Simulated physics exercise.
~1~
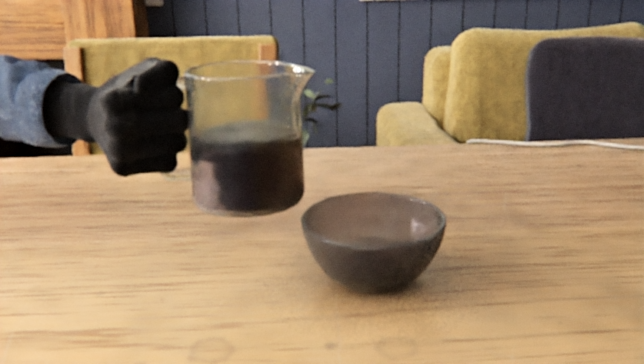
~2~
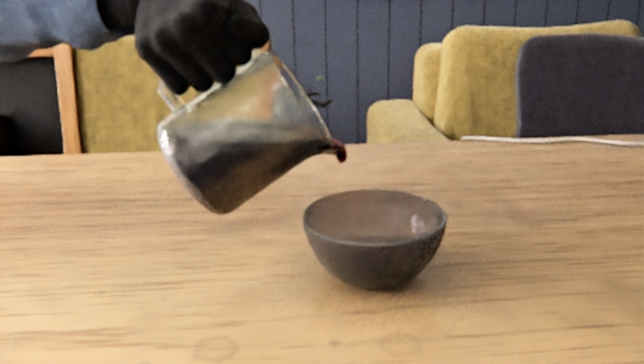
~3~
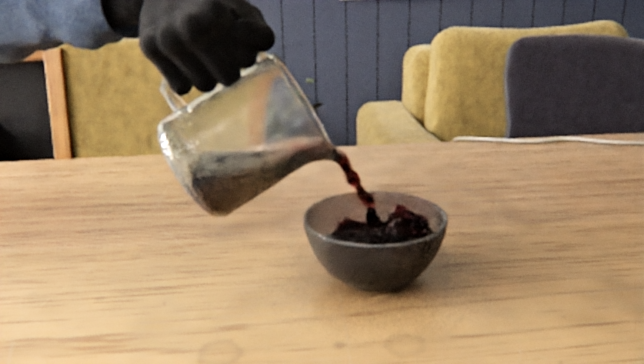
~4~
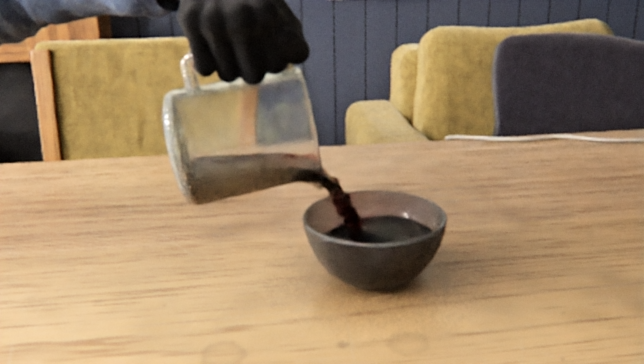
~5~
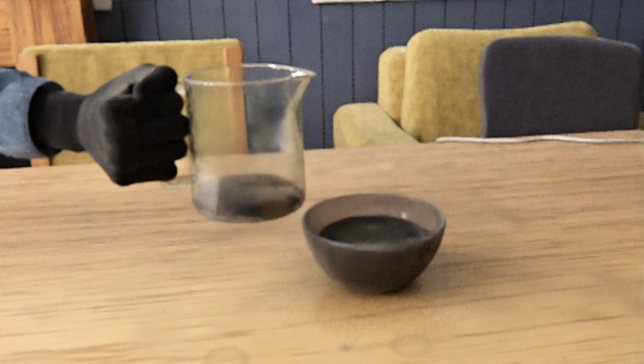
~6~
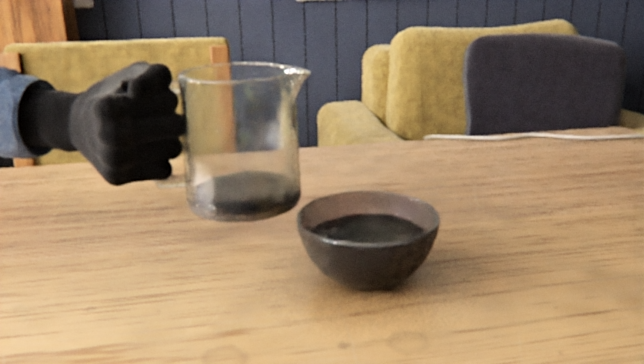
At a wooden table near yellow chairs, a black-gloved hand tilts a glass jug and pours dark red liquid into an empty dark round bowl, then levels the jug, leaving the bowl partly filled and a little liquid in the jug.
